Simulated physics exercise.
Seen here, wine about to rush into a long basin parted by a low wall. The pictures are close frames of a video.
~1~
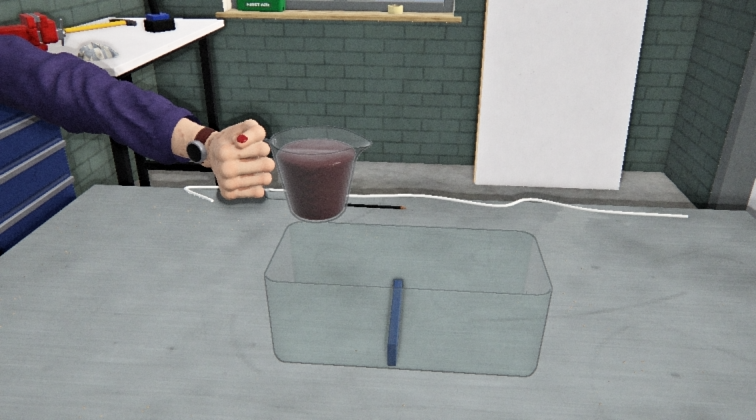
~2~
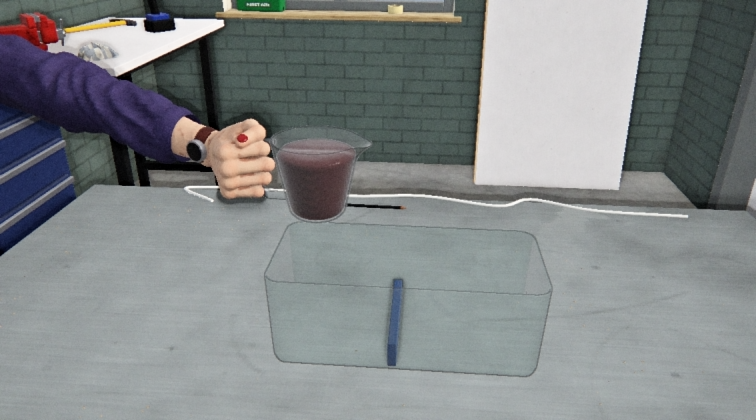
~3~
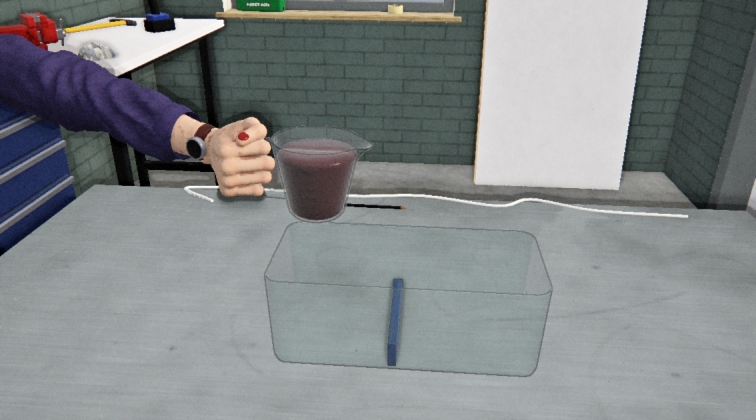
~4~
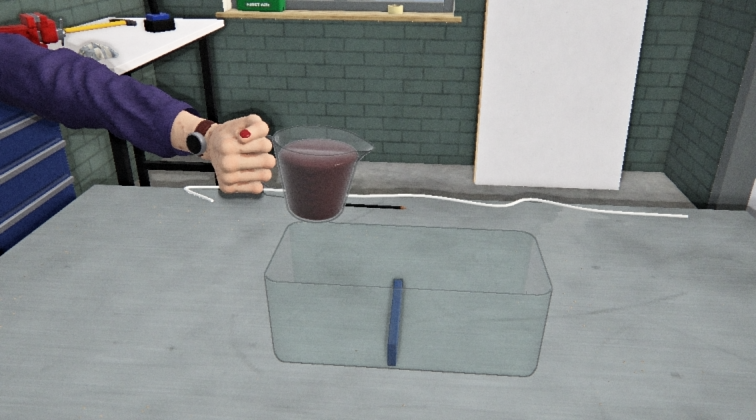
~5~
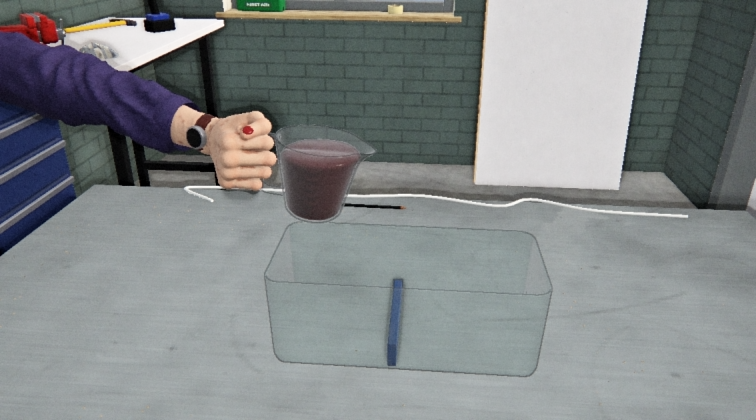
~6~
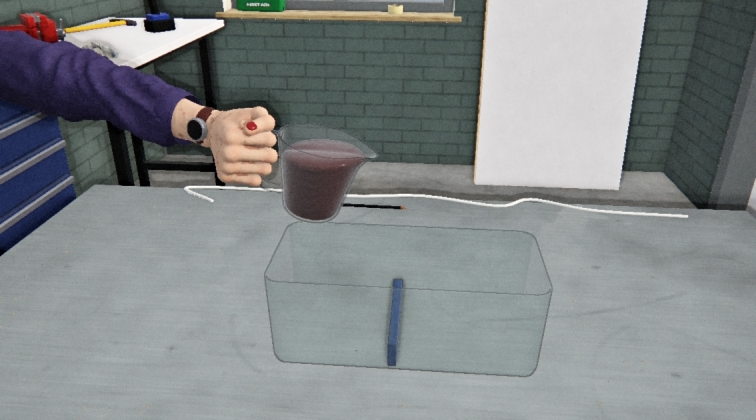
Hand holding a clear jug of dark red wine above a divided glass basin, keeping still, then tilting it slightly right.
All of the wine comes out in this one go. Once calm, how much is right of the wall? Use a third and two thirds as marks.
The share right of the wall is more than two thirds.
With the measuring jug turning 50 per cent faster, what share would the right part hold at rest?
It comes to 60 per cent or so.
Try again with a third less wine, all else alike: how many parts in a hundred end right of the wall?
It comes to 60 per cent or so.
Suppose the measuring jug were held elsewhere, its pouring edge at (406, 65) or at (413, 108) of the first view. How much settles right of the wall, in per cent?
The first gives 90 %, the second 90 %.
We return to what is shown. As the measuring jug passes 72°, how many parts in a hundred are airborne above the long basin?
Close to 20 per cent.
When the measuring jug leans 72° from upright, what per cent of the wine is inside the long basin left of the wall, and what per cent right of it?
Near 0 on the left, 20 on the right.
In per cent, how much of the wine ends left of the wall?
It comes to 25 per cent or so.
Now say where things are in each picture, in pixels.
Tilt 0°; pouring edge (372, 143); surface from (278, 148) to (357, 151); the long basin's rim runs from (277, 250) to (543, 262); the wall's top is at (395, 310), in the first picture.
Tilt 0°; pouring edge (372, 143); surface from (279, 148) to (357, 151), in the second picture.
Tilt 2°; pouring edge (373, 145); surface from (279, 147) to (358, 152), in the third picture.
Tilt 4°; pouring edge (375, 147); surface from (280, 148) to (360, 153), in the fourth picture.
Tilt 8°; pouring edge (377, 151); surface from (282, 148) to (362, 154), in the fifth picture.
Tilt 12°; pouring edge (379, 155); surface from (284, 149) to (366, 154), in the sixth picture.
A moment on, the measuring jug is tipped part way and 60 per cent is still to pour, 0 is left of the wall and 19 right of it.
Next, the measuring jug is tipped right over and 4 per cent is still to pour, 19 is left of the wall and 73 right of it.
Then the measuring jug is tipped right over and 0 per cent is still to pour, 25 is left of the wall and 75 right of it.
Later the measuring jug is tipped right over and 0 per cent is still to pour, 25 is left of the wall and 75 right of it.
Finally, 25 per cent lies left of the wall, 75 right of it and 1 outside.
